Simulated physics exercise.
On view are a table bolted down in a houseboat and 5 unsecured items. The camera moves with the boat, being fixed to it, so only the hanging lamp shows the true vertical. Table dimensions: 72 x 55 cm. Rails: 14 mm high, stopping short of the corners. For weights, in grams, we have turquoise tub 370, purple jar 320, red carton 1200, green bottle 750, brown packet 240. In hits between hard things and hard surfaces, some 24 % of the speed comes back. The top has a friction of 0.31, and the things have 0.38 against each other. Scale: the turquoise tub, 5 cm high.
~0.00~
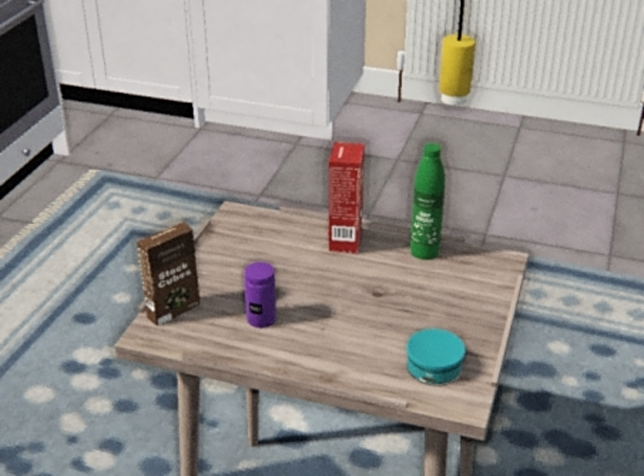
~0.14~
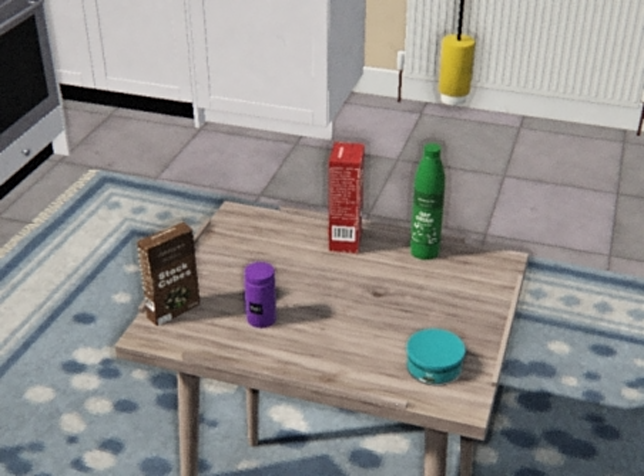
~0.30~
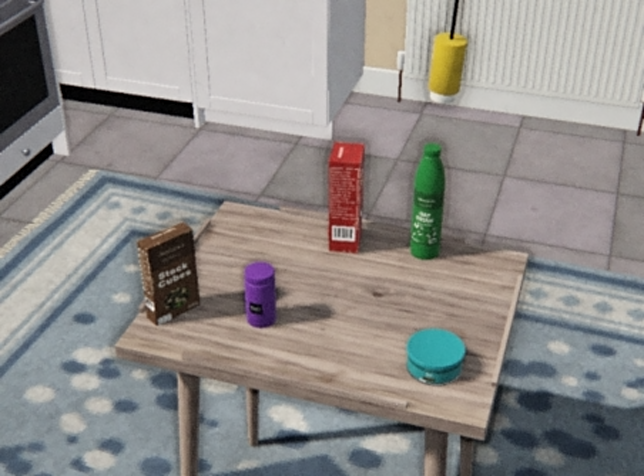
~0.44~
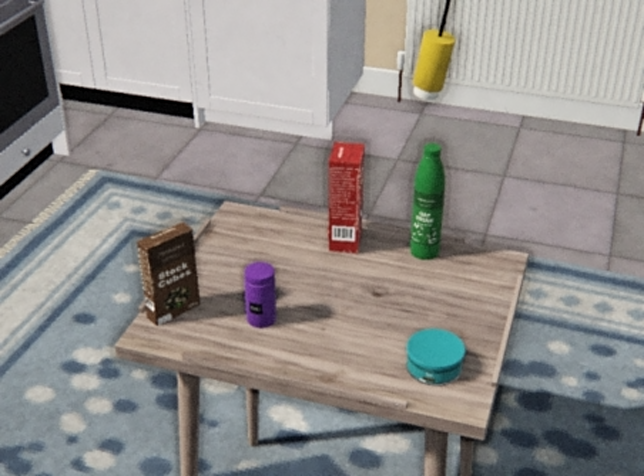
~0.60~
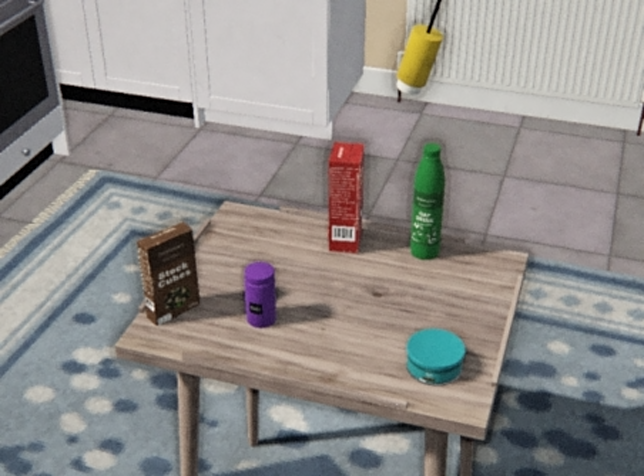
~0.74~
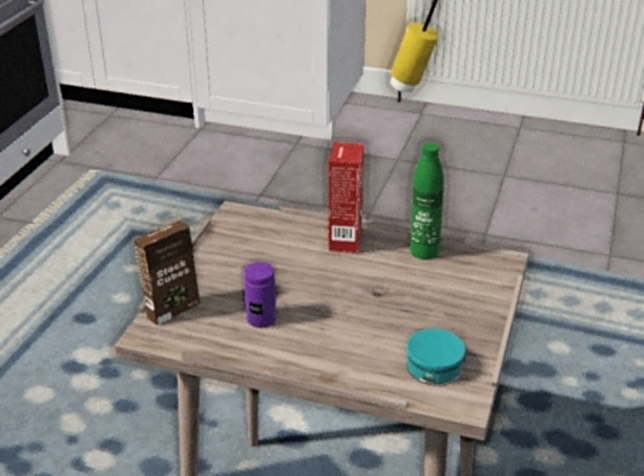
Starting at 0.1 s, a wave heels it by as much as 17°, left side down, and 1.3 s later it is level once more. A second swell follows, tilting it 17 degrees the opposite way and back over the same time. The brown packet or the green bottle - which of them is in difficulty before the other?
The former one.
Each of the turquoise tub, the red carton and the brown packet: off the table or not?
Outcome: The turquoise tub remains on its support; the red carton remains on its support; the brown packet departs its support.
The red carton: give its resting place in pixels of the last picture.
It ends up near (424, 256).
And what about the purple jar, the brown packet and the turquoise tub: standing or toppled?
Well, the purple jar holds steady, the brown packet tumbles down, and the turquoise tub holds steady.
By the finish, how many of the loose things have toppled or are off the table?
That makes 3.
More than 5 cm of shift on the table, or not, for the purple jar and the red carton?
Here the purple jar is left in place, and the red carton moves off.
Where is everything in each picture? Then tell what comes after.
The first picture shows boat level; brown packet (170, 274); green bottle (429, 202).
The second picture shows boat level; red carton (346, 199); turquoise tub (435, 357).
The third picture shows heel 4°, left side down; purple jar (261, 295); red carton (346, 199).
The fourth picture shows heel 9°, left side down; turquoise tub (435, 357); purple jar (261, 295).
The fifth picture shows heel 15°, left side down; red carton (346, 199); turquoise tub (435, 357).
The sixth picture shows heel 17°, left side down; brown packet (168, 273) 3° off its base; green bottle (428, 201).
After 1.54 s, heel 2°, right side down; brown packet now off the table; green bottle 30° off its base near (394, 194).
After 2.44 s, heel 6°, right side down; green bottle now off the table; red carton 42° off its base.
In the end (3.2 s), off the table, green bottle and brown packet; toppled on the table, red carton; the other 2 under 5 cm from the start. Brown packet went at 0.98 s; green bottle went at 2.20 s.
